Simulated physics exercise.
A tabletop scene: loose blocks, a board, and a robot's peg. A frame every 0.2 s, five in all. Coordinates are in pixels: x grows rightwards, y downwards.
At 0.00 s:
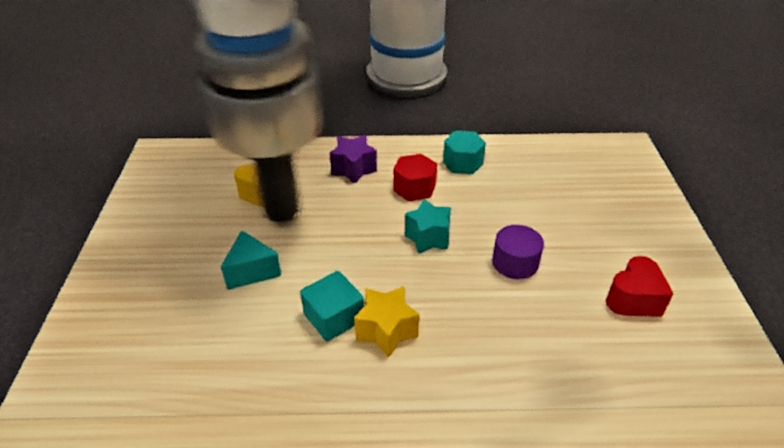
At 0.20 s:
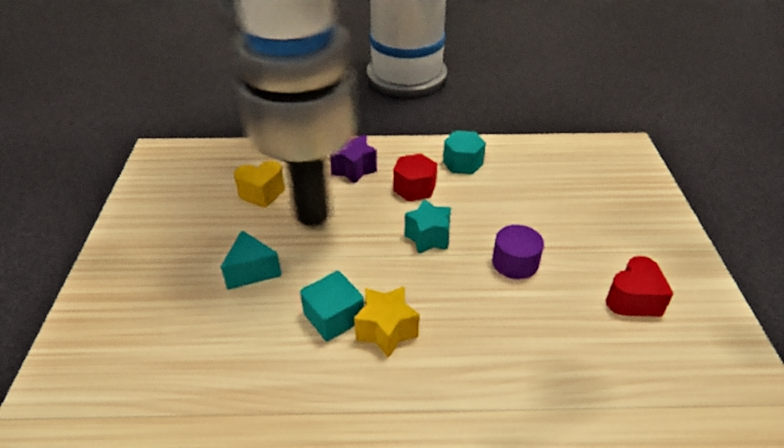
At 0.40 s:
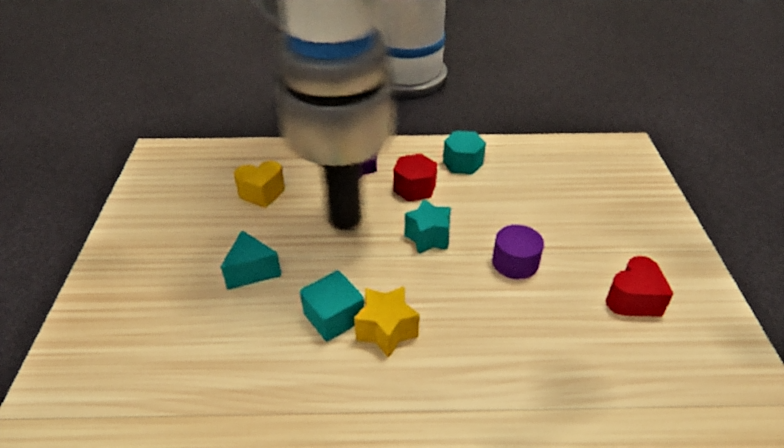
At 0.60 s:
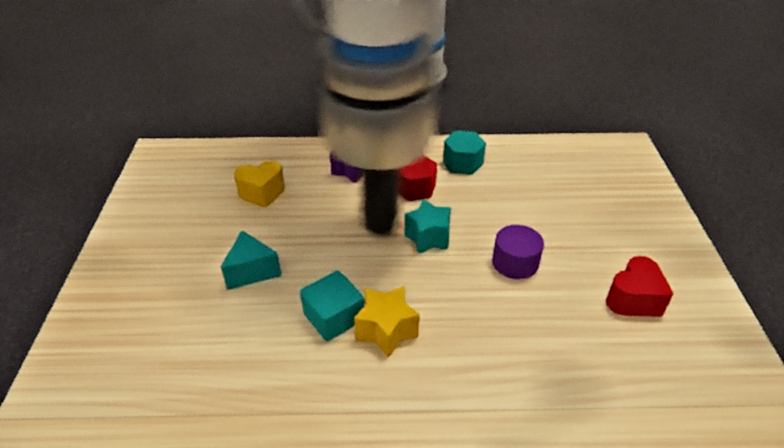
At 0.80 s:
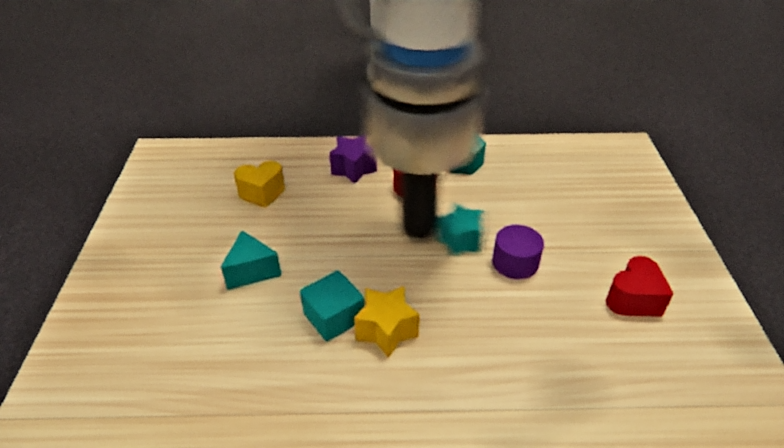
We see a robot's dark peg move steadily right above a wooden board of colourful blocks, passing in front of several, then push the turquoise star a short way right toward the purple round block, while the other blocks stay put.
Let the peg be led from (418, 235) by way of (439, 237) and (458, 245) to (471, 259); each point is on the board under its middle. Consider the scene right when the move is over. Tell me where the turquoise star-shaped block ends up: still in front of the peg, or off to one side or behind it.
By the time the path ends, the turquoise star-shaped block has slid off to the side or behind.
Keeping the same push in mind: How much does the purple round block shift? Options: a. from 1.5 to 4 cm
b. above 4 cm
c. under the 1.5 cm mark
a - from 1.5 to 4 cm.
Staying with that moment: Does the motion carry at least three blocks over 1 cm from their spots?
I believe not.
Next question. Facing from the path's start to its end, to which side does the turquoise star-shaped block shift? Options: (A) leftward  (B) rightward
Correct choice: A.
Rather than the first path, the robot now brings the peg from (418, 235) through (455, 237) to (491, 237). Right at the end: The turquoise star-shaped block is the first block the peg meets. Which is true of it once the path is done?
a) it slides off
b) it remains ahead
b (it remains ahead)
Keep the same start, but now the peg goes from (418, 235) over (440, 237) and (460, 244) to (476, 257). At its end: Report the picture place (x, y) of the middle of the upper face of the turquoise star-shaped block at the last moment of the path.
Around (514, 224).
On the path given first. Halfway along, peg (451, 232); turquoise star-shaped block (497, 220); purple round block (536, 244).
At the end, peg (472, 250); red hexagonal block not moved; turquoise star-shaped block (508, 224), turned 60° anticlockwise; purple round block (551, 247).
